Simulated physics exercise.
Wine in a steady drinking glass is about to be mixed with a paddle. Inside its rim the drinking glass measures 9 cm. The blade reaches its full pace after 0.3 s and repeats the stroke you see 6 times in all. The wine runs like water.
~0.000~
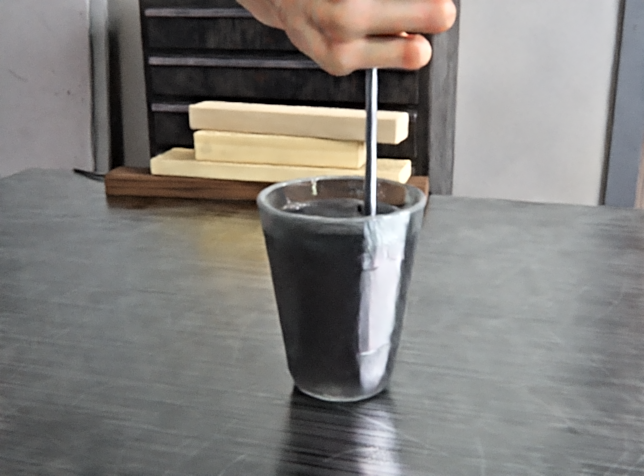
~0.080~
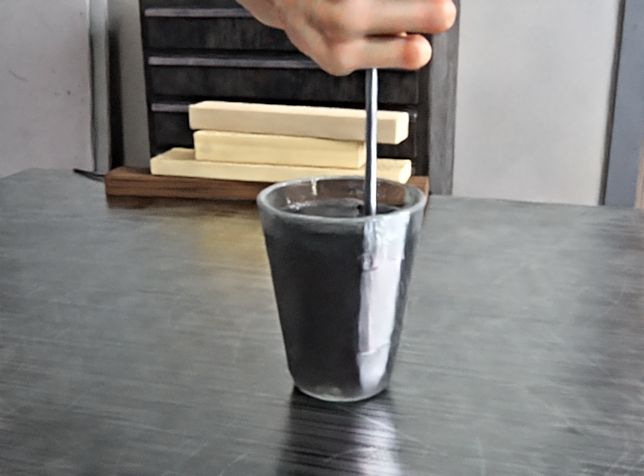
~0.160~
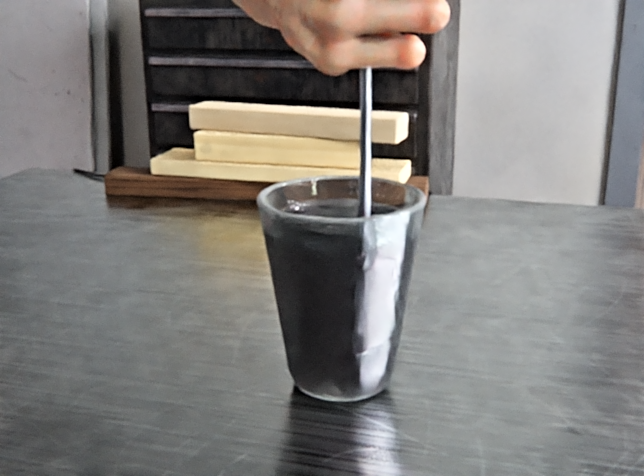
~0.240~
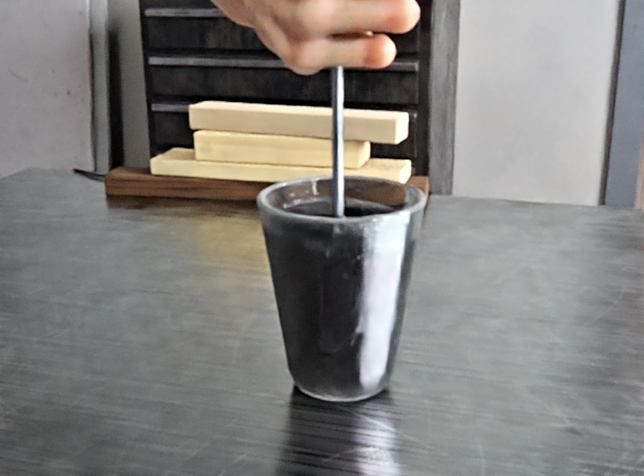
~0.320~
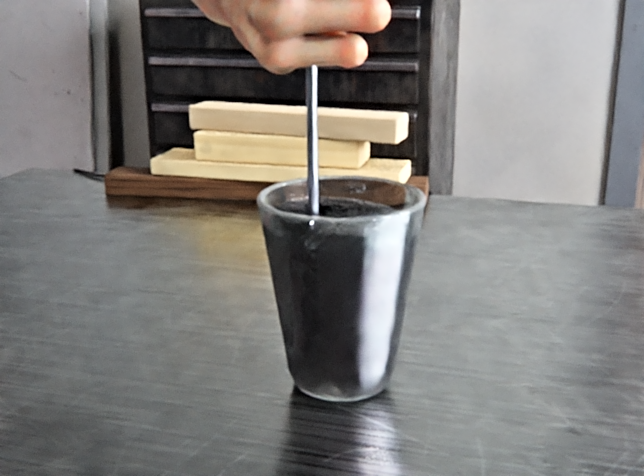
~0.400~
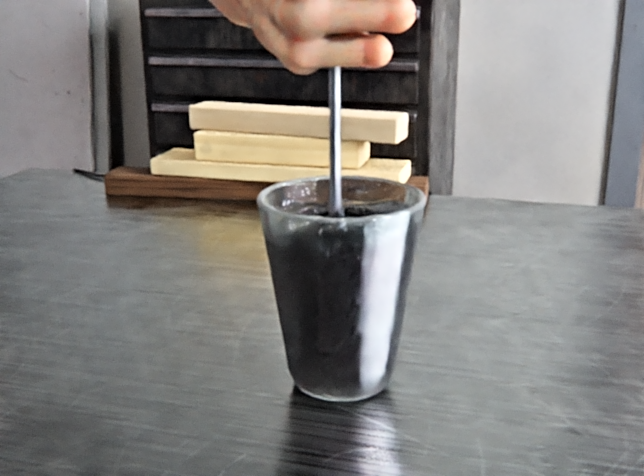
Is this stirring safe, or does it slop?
The drinking glass loses some.
By 0.91 s 0 ml is over the rim.
By 1.42 s 3 ml is over the rim.
By 1.94 s 10 ml is over the rim.
By 2.45 s 15 ml is over the rim.
At rest 15 ml is over the rim.
